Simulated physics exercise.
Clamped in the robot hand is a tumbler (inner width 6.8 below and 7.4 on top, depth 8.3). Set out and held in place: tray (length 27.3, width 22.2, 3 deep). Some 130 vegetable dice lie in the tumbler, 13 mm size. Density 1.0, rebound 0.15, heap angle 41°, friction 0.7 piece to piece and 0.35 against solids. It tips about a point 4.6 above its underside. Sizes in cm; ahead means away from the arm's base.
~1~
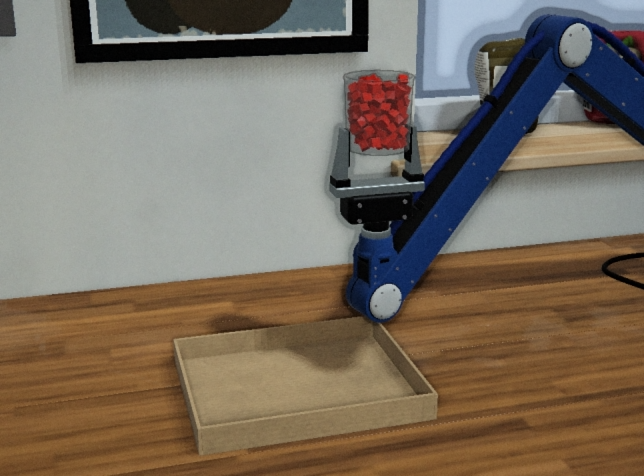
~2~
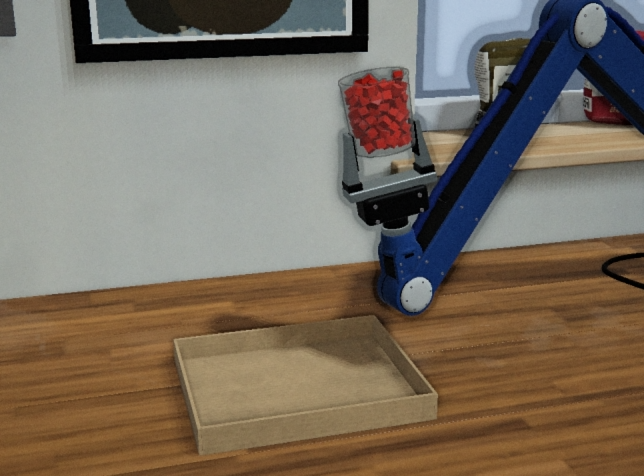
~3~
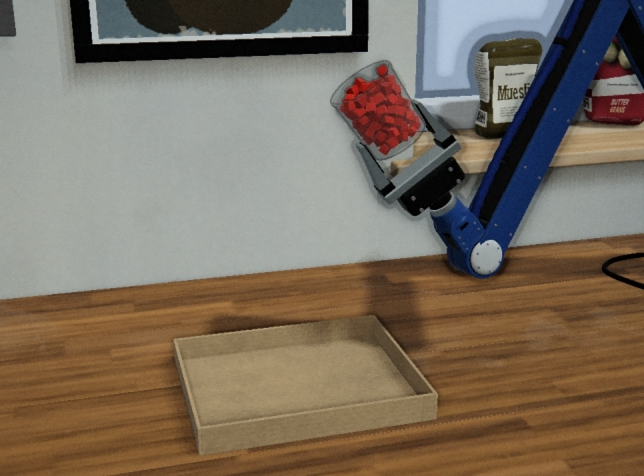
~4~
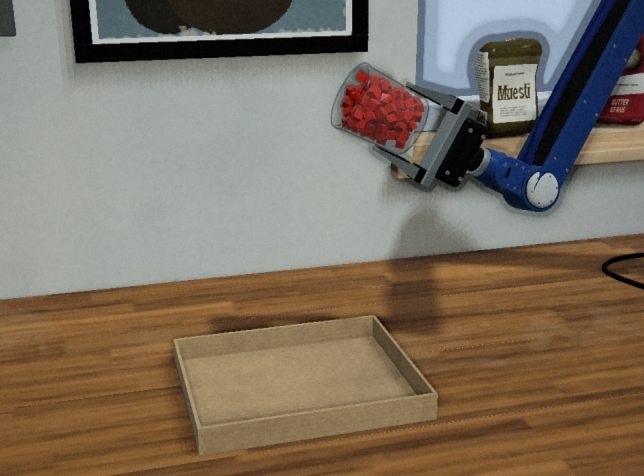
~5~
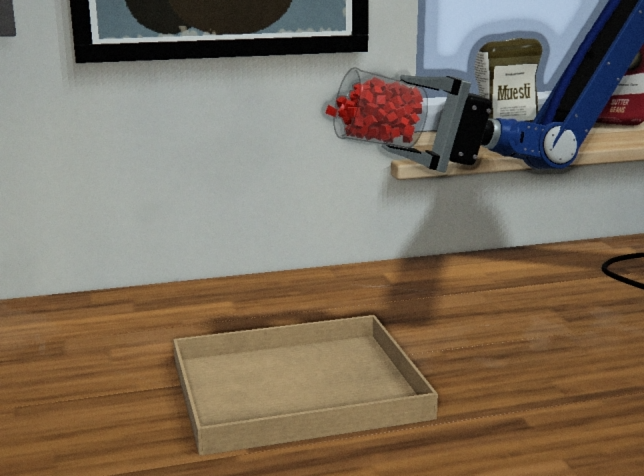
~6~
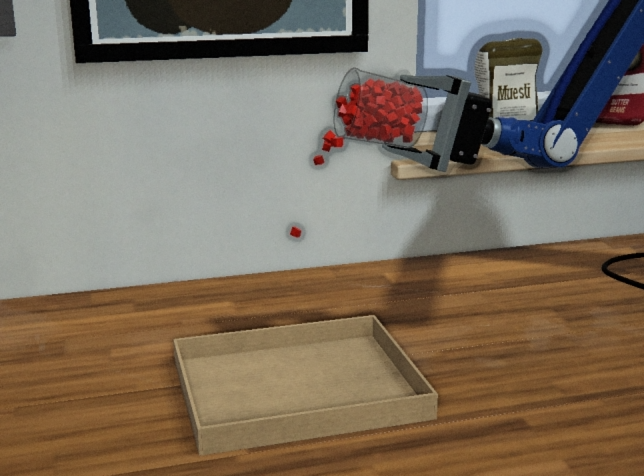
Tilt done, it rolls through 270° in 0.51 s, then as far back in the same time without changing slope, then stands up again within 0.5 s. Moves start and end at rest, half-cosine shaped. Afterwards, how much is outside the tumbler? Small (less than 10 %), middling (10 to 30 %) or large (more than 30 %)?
Answer: Middling; 10 to 30 % of the vegetable dice finish outside the tumbler.
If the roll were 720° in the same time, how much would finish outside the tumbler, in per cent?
Then about 10 per cent.
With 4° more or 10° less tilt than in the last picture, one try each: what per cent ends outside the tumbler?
Some 15 and 5 per cent.
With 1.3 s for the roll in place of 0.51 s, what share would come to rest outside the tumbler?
It would be near 25 per cent.
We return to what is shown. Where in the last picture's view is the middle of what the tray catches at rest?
Around (279, 375).
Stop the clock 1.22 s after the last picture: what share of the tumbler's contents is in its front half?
Roughly 45 per cent.
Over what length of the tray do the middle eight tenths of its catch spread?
About 8 cm.
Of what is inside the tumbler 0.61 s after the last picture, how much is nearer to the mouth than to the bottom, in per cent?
Roughly 50 per cent.
Then, 0.61 s on, tipped 76°, highest piece 38 above the table; 122 in the tumbler, 6 in the tray, 2 in flight or on a rim.
Then, 1.22 s on, tipped 51°, highest piece 38 above the table; 112 in the tumbler, 16 in the tray, 2 in flight or on a rim.
Then, 1.72 s on, upright, highest piece 39 above the table; 112 in the tumbler, 18 in the tray.
Then, 2.42 s on, upright, highest piece 39 above the table; 112 in the tumbler, 18 in the tray.
In the end, 112 in the tumbler, 18 in the tray. That is 14 % outside the tumbler.
